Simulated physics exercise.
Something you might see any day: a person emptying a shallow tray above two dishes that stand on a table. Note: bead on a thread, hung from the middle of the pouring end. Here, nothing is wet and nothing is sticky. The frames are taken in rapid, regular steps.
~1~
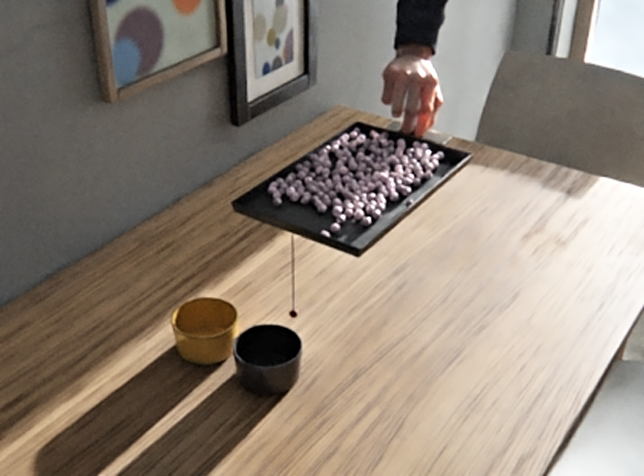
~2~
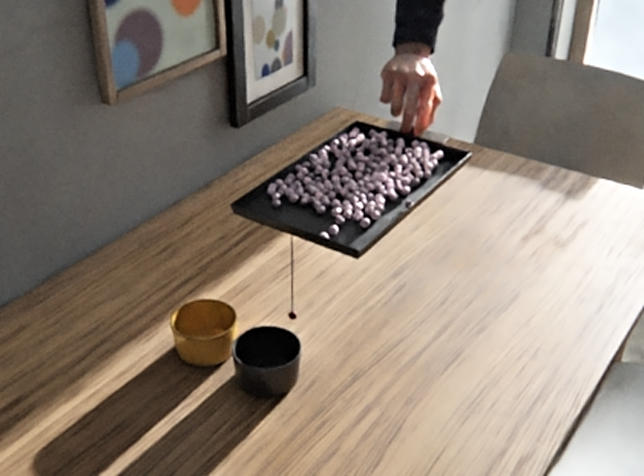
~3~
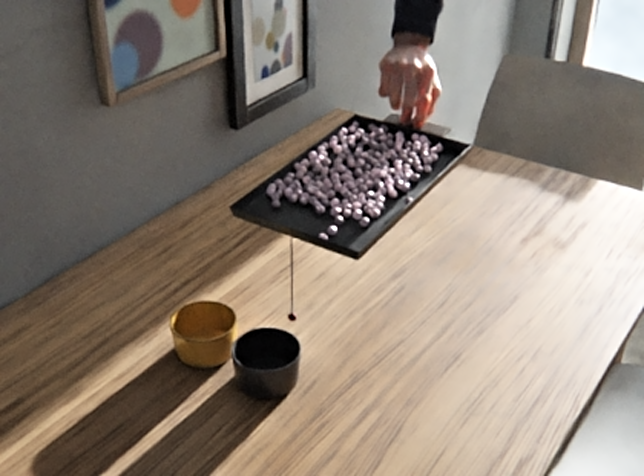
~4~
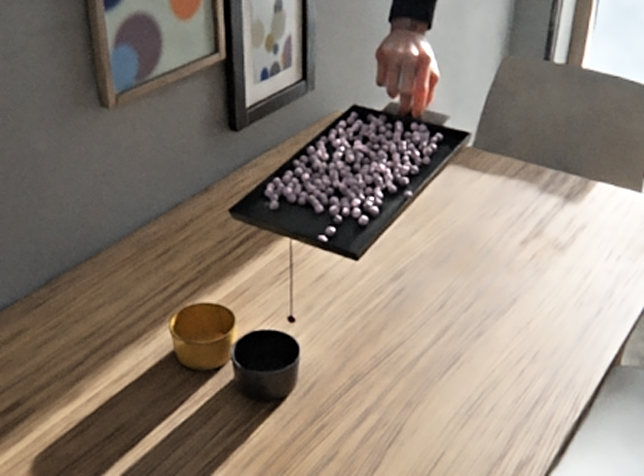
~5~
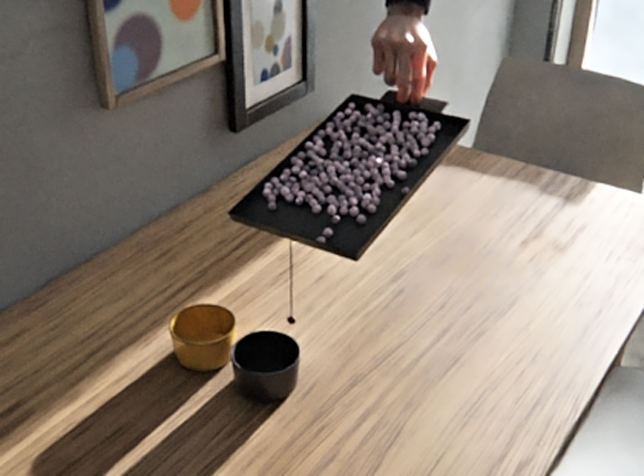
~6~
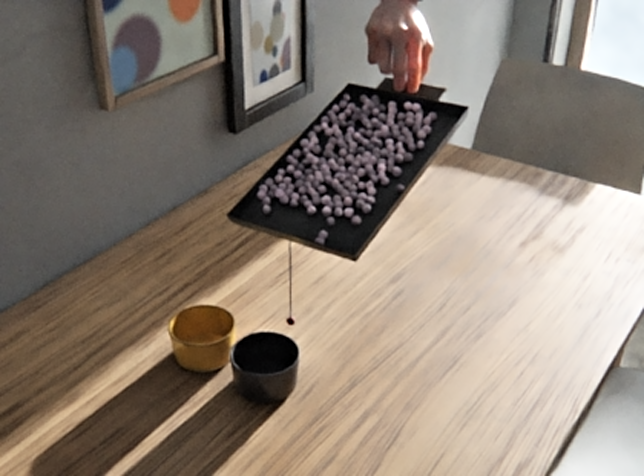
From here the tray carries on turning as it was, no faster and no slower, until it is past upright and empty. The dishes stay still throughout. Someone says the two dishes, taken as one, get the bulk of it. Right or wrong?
Right, they get more than half.
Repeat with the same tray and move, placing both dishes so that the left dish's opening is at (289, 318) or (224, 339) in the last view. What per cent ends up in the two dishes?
It would be roughly 0 per cent, followed by roughly 60 per cent.
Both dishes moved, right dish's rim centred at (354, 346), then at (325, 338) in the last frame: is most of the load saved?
At place one the minor share; at place two the minor share.
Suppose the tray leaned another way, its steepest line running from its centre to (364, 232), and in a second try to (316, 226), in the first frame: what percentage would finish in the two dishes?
You'd see roughly 0 per cent the first time and 40 per cent the second.
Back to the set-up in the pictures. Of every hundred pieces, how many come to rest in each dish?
For the left dish 30 per cent, for the right dish 30.
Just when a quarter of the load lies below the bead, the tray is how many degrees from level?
I'd put it at about 70 degrees.
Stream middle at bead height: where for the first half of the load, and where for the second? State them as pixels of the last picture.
At (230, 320) for the first part, then at (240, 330) for the others.
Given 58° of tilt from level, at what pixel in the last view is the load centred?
(268, 213).
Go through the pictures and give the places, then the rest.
In the first picture, corners of the pouring end at (235, 202) and (359, 247), level; middle of the load at (359, 176), sugar pearls; left dish at (184, 346); right dish at (247, 376); bead on its thread at (293, 314).
In the second picture, corners of the pouring end at (234, 204) and (358, 249), level; middle of the load at (359, 176).
In the third picture, corners of the pouring end at (233, 206) and (357, 250), tipped barely, lowest at the left corner; middle of the load at (358, 173).
In the fourth picture, corners of the pouring end at (232, 209) and (356, 251), tipped a little, lowest at the left corner; middle of the load at (357, 168).
In the fifth picture, corners of the pouring end at (231, 212) and (355, 252), tipped a little, lowest at the left corner; middle of the load at (355, 163).
In the sixth picture, corners of the pouring end at (230, 214) and (354, 253), tipped clearly, lowest at the left corner; middle of the load at (350, 159), most on the move; left dish at (181, 354); right dish at (244, 384).
Soon after the last picture, tray tipped steeply; most on the tray; a stray few in the right dish; a stray few in the left dish; a stray few outside both; a small part in the air.
A little later, tray tipped right over; a small part on the tray; about a quarter in the right dish; about a quarter in the left dish; about a quarter outside both; a small part in the air.
Later still, tray tipped past a quarter turn; about a third in the right dish; about a third in the left dish; about a third outside both.
By the end, tray tipped past a quarter turn; about a third in the right dish; about a third in the left dish; about a third outside both.
